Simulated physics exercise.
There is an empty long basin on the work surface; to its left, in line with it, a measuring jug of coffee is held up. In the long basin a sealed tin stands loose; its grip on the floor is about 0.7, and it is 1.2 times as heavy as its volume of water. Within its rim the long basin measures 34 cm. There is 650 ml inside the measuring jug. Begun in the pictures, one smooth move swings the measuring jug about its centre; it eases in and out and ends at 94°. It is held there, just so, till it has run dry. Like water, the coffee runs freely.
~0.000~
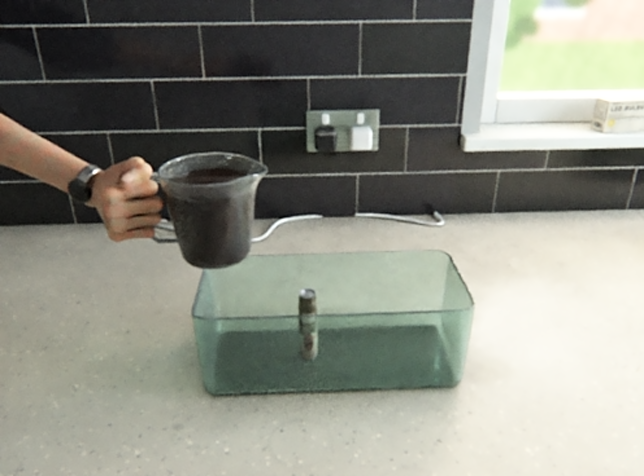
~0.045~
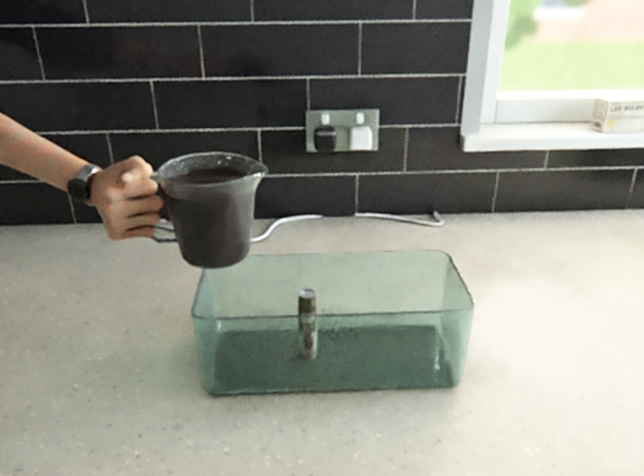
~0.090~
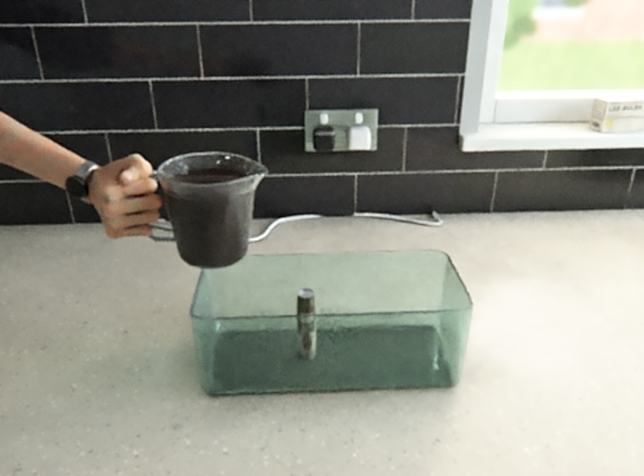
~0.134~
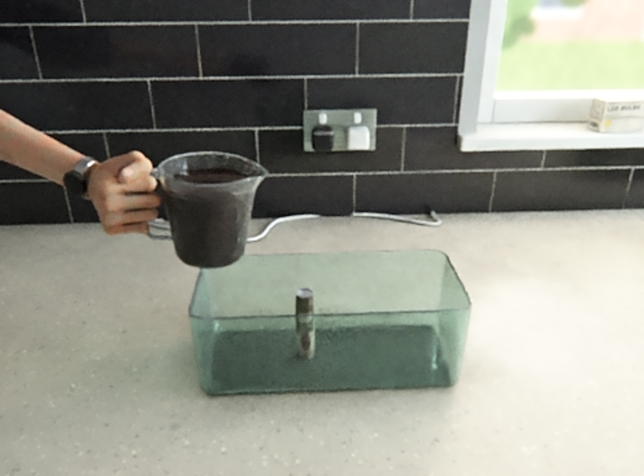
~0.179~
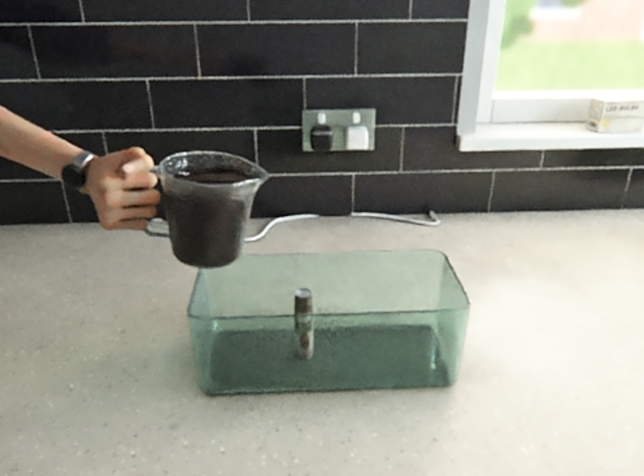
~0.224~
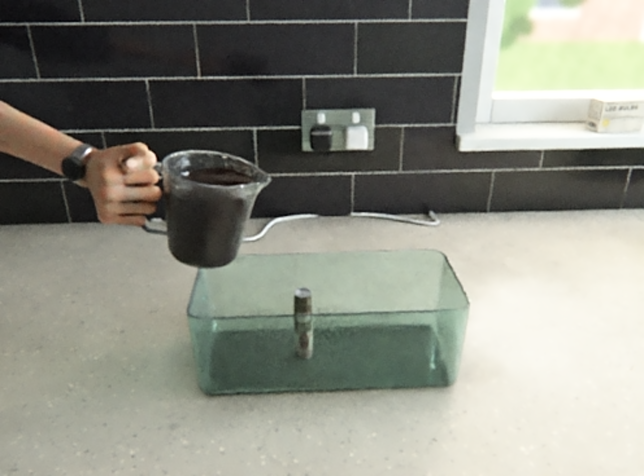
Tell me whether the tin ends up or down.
It keels over.
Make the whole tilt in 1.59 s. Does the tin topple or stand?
Result: Tin tipped over.
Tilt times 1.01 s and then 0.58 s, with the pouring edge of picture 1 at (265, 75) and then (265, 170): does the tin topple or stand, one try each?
First it stays on its base; then it tips over.
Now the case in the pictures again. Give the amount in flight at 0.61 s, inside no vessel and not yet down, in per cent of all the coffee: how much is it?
Estimate: About 16 % of all of it.
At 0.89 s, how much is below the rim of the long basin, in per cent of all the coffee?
I'd put it at roughly 58 per cent.
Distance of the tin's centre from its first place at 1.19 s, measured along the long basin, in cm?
Measured centre to centre, about 2 cm.
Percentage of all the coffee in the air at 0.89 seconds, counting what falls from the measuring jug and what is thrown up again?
Around 14 percent of the liquid.
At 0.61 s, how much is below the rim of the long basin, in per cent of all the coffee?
Roughly 6 percent of it.
Then, 0.61 s in, the tilt is 62° and 78 per cent is still to pour; the tin stands where it began.
Then, 0.89 s in, the tilt is 91° and 28 per cent is still to pour; the tin stands where it began.
Then, 1.19 s in, the tilt is 94° and 4 per cent is still to pour; the tin leans 27°.
Then, 1.51 s in, the tilt is 94° and 0 per cent is still to pour; the tin lies on its side.
Finally, the tin lies on its side.
